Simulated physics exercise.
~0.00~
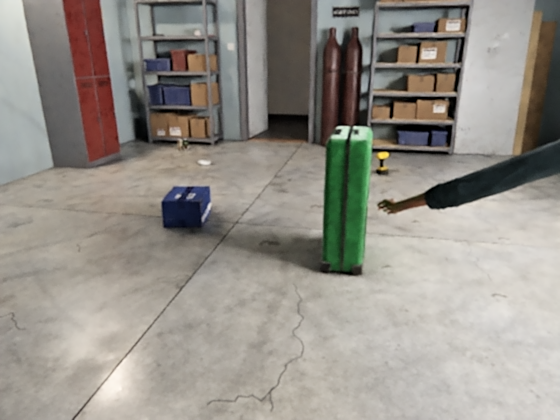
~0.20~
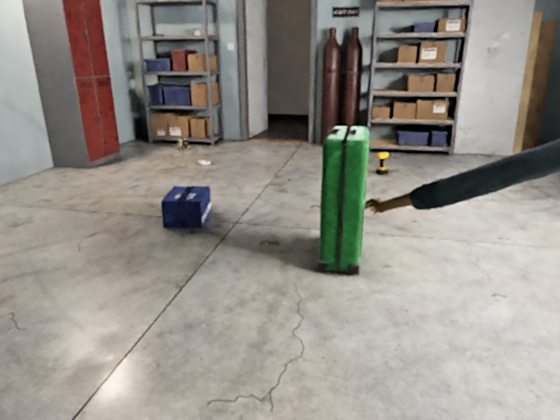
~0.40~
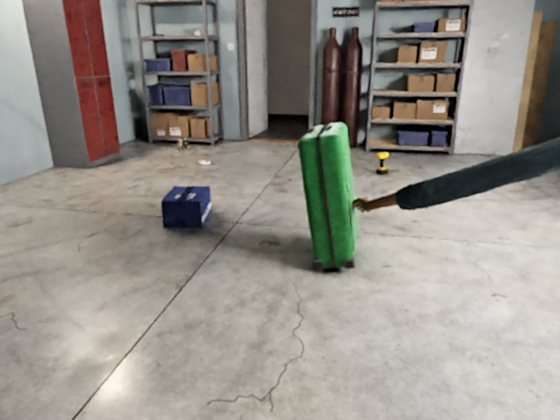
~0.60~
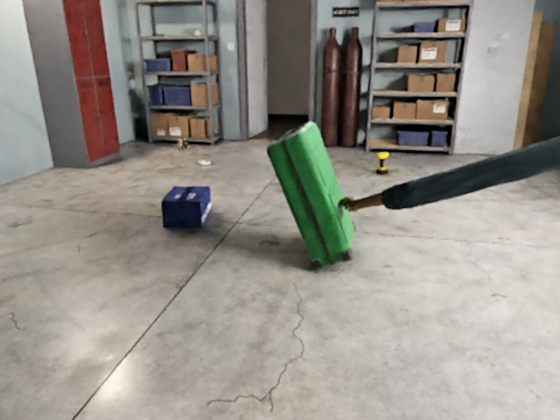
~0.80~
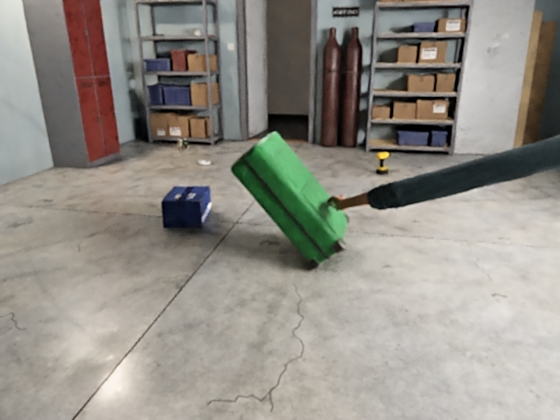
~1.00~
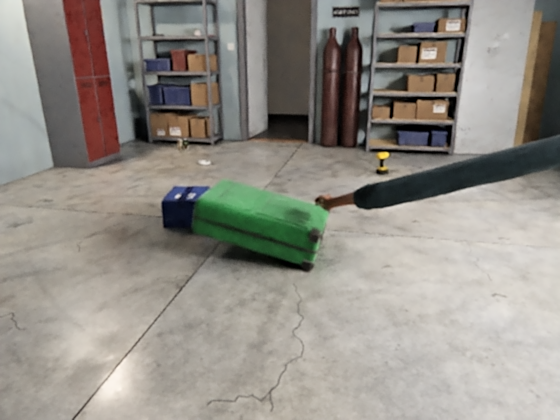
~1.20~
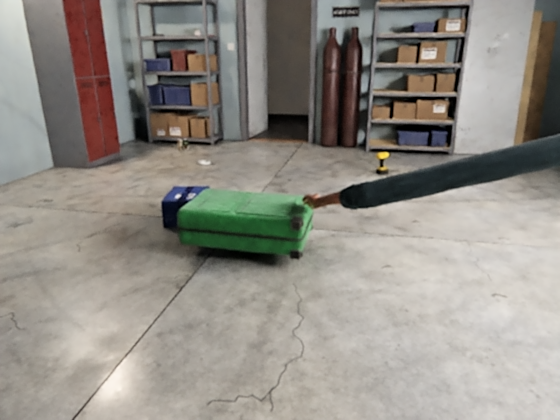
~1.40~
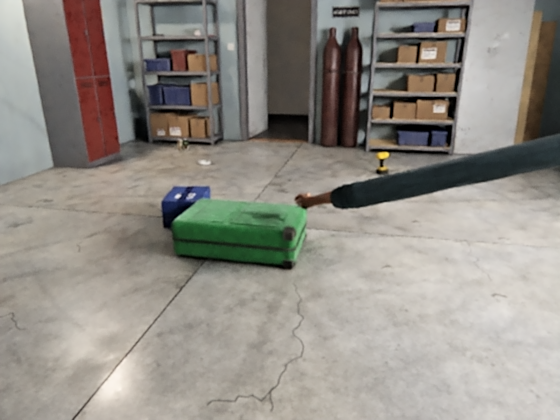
A green suitcase tips left under a hand's push and ends lying beside a blue box.
